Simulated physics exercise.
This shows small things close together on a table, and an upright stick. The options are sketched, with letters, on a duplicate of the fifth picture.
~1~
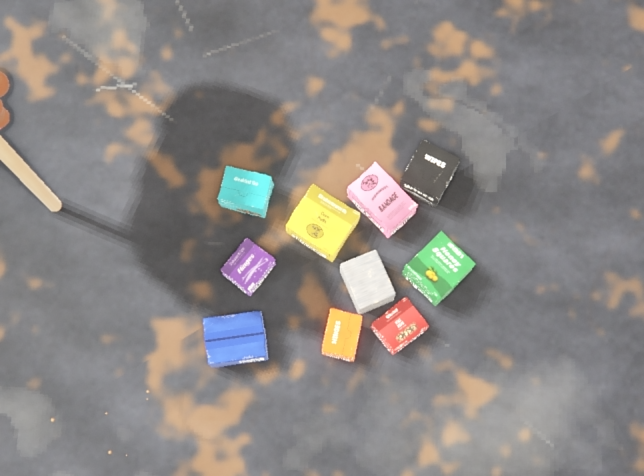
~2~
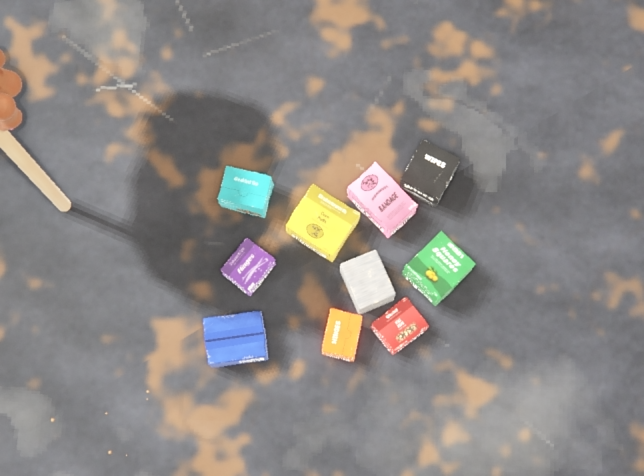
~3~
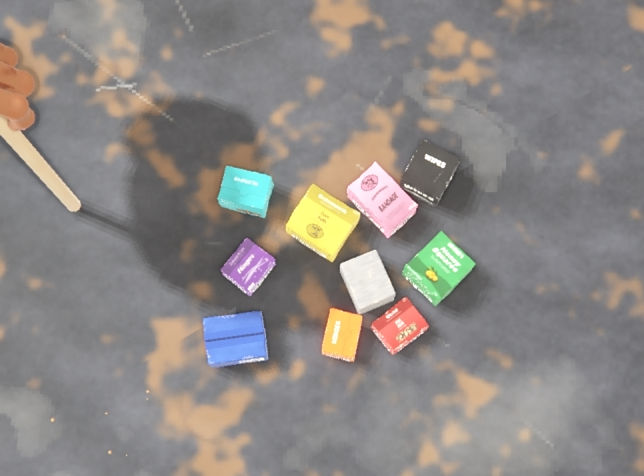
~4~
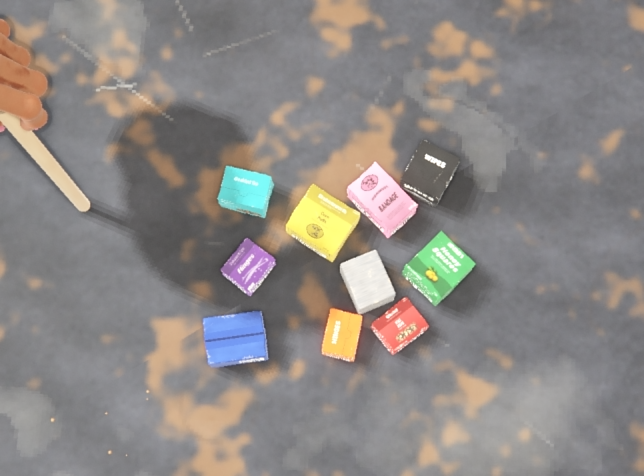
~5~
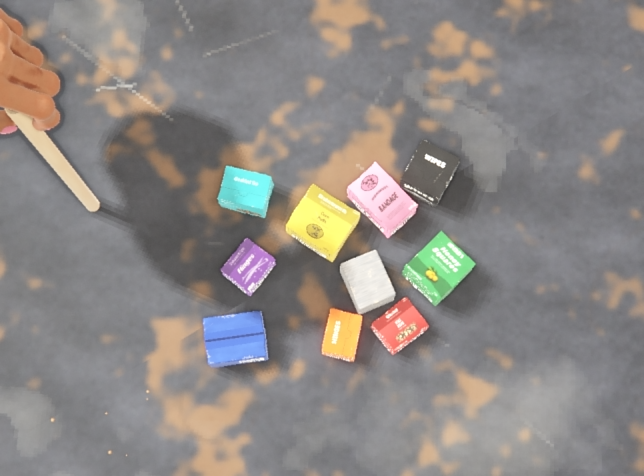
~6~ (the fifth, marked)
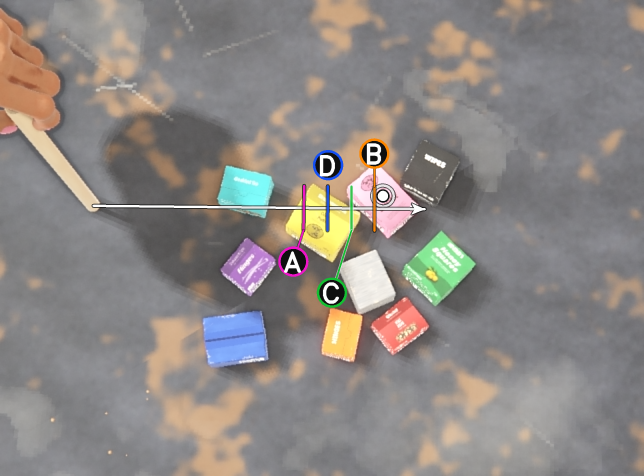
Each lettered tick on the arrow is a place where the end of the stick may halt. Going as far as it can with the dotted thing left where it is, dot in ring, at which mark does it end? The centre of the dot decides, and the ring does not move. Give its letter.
It can go as far as C.
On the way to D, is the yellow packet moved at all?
Yes.
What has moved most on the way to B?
It is the turquoise packet.
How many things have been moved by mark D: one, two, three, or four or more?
Two.
On the copy, A at (304, 208); B at (375, 208); C at (352, 208); D at (328, 208); the arrow from (94, 206) to (425, 209); the white dot at (383, 196).
On C. First, foot of the stick (186, 207).
Then, foot of the stick (279, 208); turquoise packet (292, 176).
Finally, foot of the stick (352, 209); turquoise packet (299, 171); yellow packet (354, 241); the dot is still in its ring.
By contrast, A keeps the dot in but is short; B shifts the dotted thing to (401, 193); D keeps the dot in but is short.
